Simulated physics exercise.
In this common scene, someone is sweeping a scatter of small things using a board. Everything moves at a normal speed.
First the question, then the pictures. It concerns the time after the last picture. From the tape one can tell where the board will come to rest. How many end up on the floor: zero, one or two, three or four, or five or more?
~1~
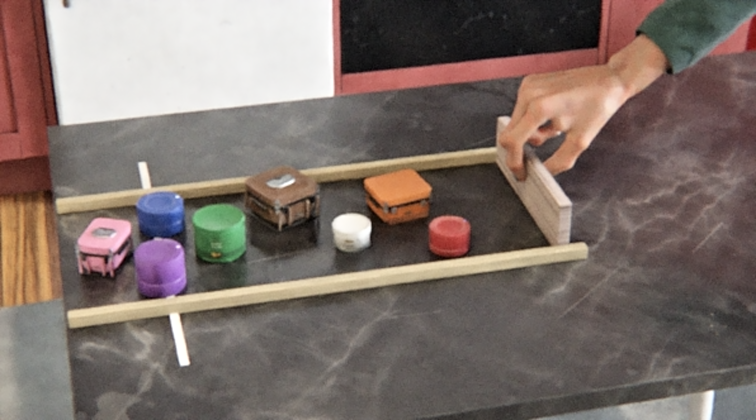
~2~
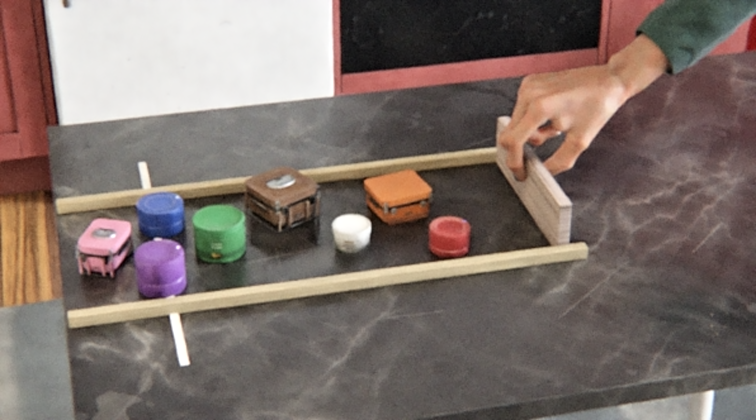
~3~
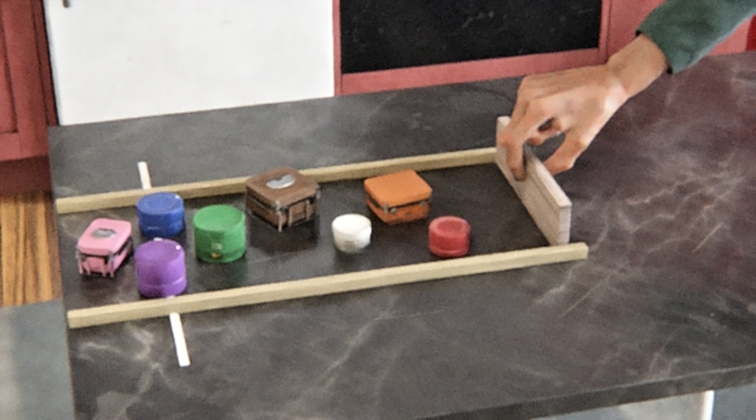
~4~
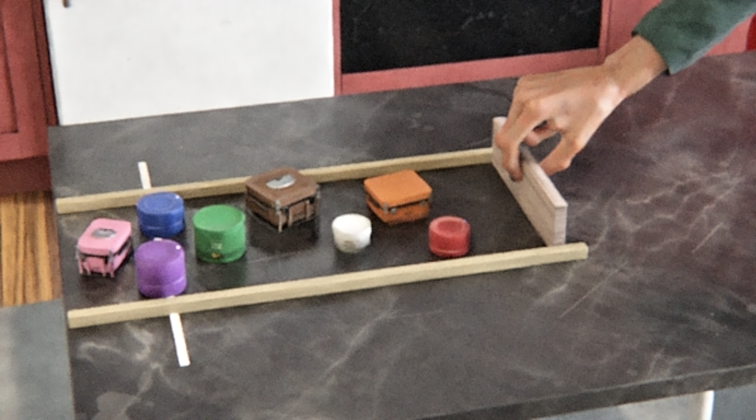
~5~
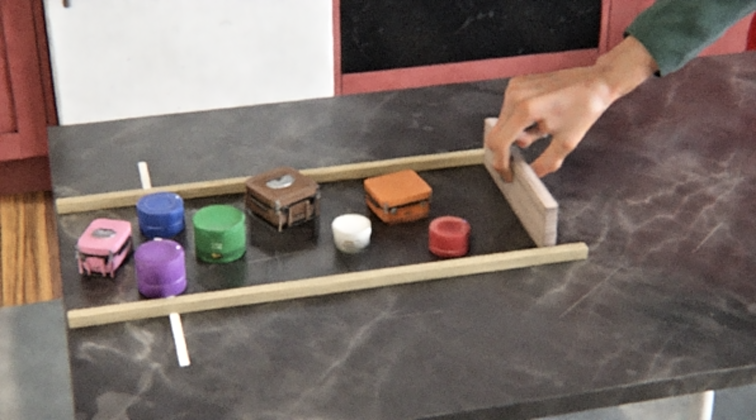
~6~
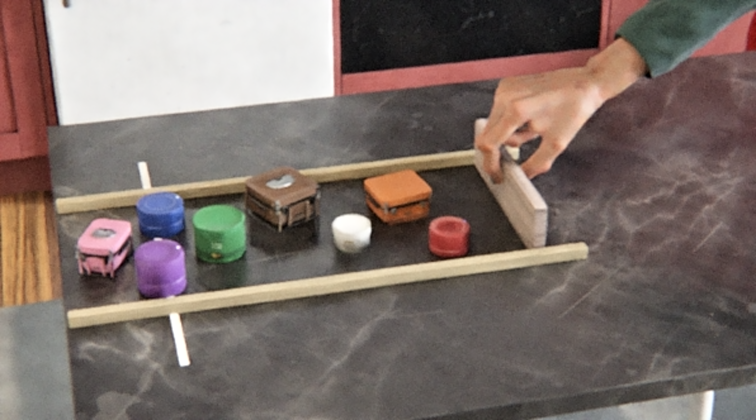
One or two.
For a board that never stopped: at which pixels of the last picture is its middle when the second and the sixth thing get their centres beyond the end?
For the first, roughly (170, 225); for the next, roughly (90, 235).
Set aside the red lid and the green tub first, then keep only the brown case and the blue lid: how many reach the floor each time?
You'd see 1 fallen, and 0 in the other try.
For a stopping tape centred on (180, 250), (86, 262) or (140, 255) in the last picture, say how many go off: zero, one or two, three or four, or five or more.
Results per position - just one or two / five or over / 3 or 4.
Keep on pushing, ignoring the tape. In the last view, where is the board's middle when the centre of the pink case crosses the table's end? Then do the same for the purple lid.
The middle is at (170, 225) when it's the pink case, and at (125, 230) when it's the purple lid.
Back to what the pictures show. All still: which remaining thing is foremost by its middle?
The brown case finishes closest.
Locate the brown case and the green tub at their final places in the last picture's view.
About (71, 218), and the other about (98, 255).
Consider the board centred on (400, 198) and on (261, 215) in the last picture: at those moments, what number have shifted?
At first I count 2, and then 6.
Soon after, none off yet; pink case at rest near (105, 248); purple lid at rest near (161, 269); blue lid at rest near (161, 215).
By the end, the number that fall off is one or two; fallen, blue lid and pink case.
